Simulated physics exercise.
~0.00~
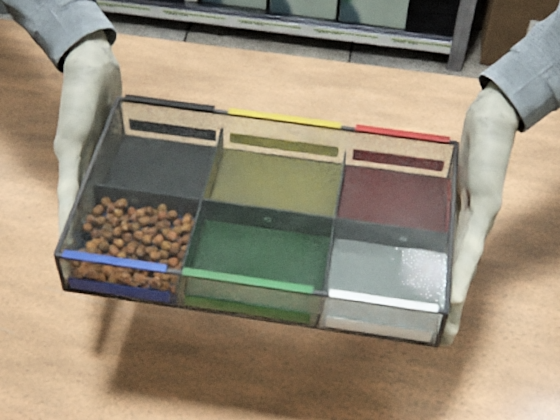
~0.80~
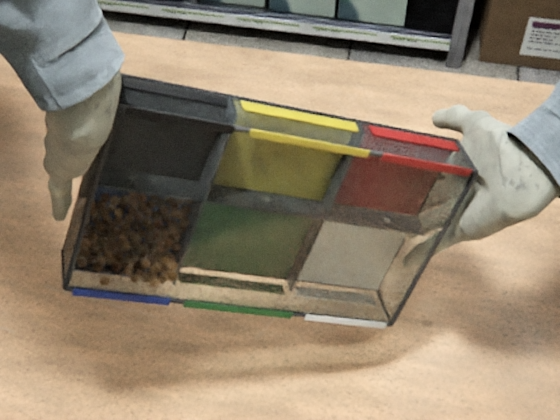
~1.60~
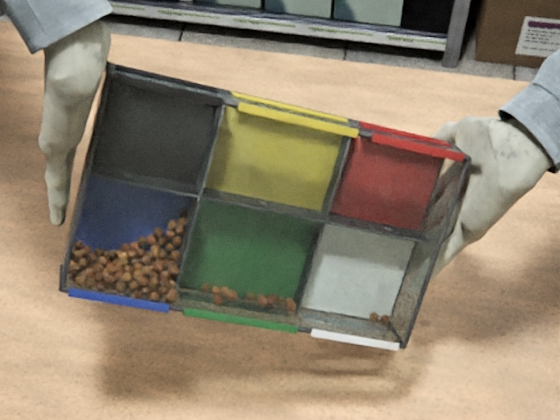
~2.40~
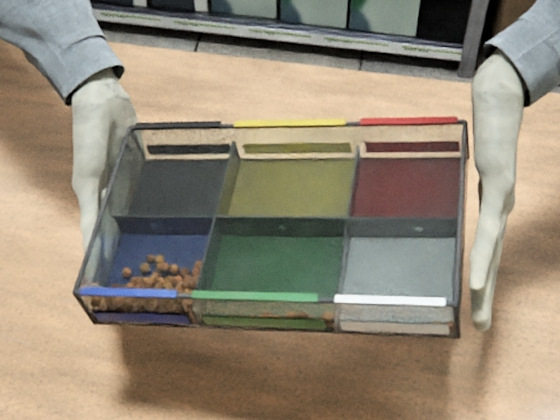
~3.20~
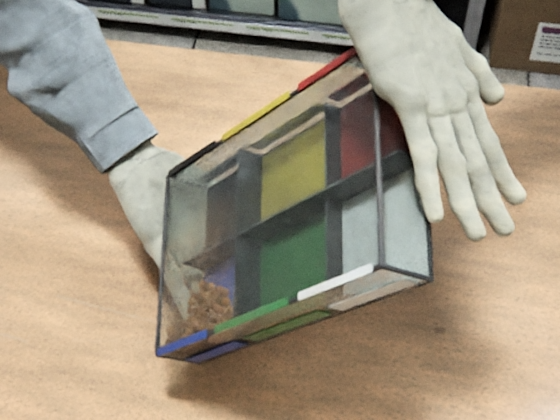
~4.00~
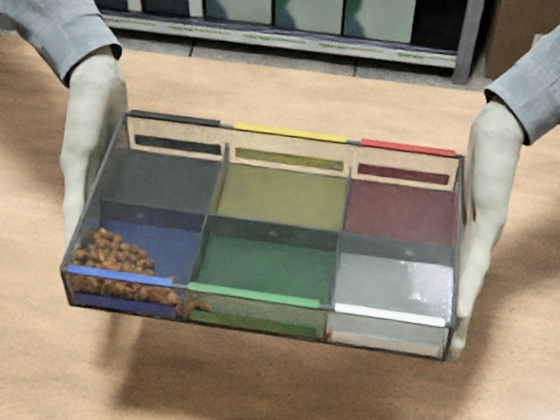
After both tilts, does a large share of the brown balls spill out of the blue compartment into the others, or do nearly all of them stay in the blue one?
Nearly all of the balls stay in the blue compartment. Only a small share ends up in the green one, and the white, black, yellow and red compartments are left empty.
